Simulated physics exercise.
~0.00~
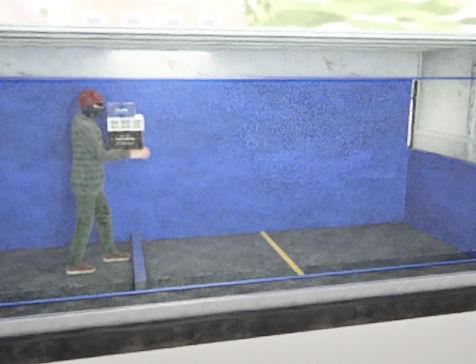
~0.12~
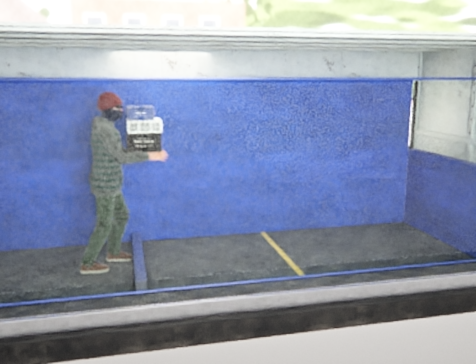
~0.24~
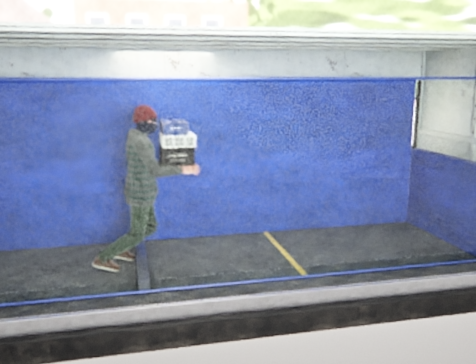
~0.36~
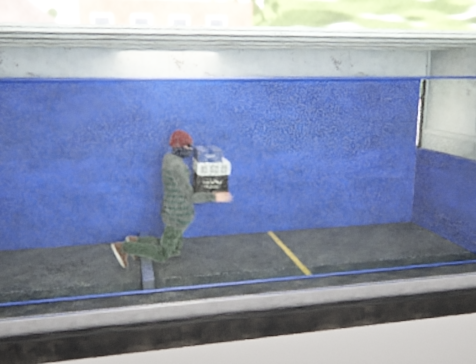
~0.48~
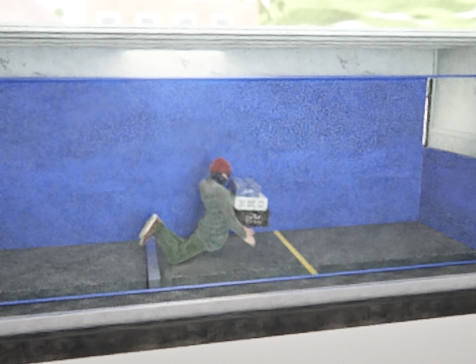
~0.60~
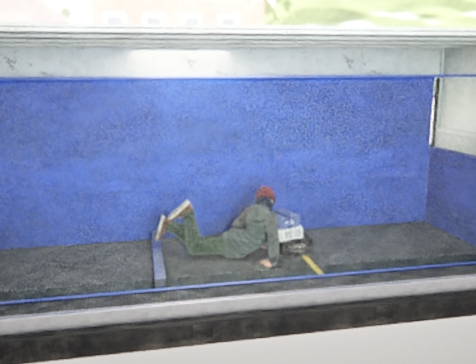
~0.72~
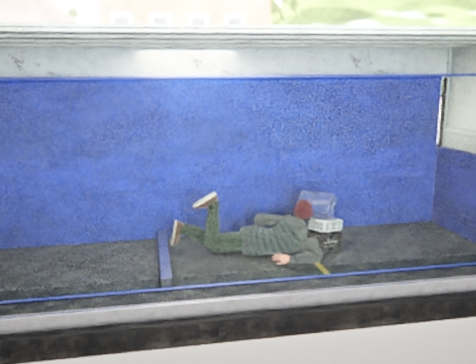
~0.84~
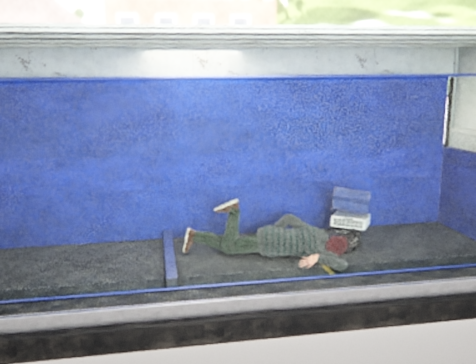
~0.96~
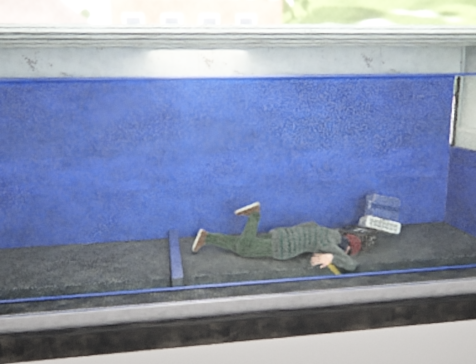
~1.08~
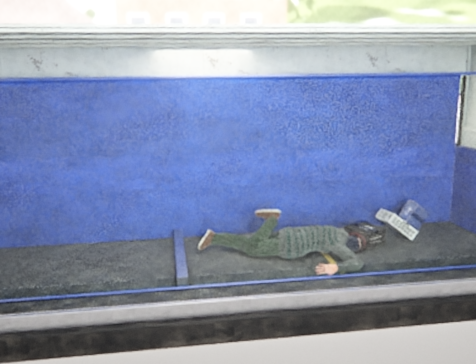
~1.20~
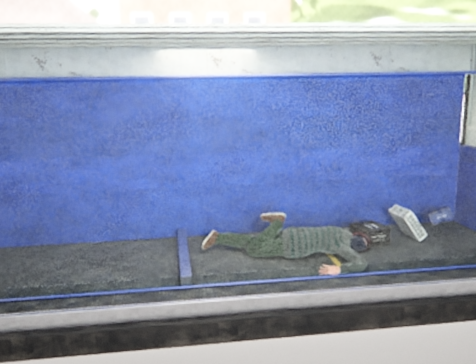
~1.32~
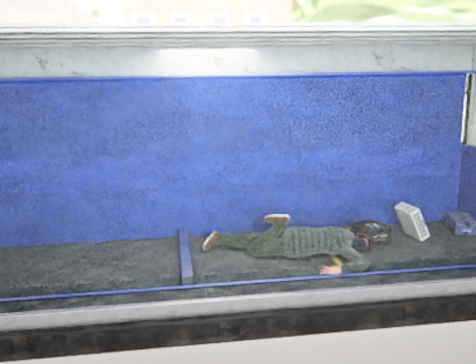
A porter carrying a stack of three boxes tripped at a low blue rail, pitched forward to the right and landed face down, head past the yellow line, while the boxes spilled ahead and the blue carton tumbled farthest.
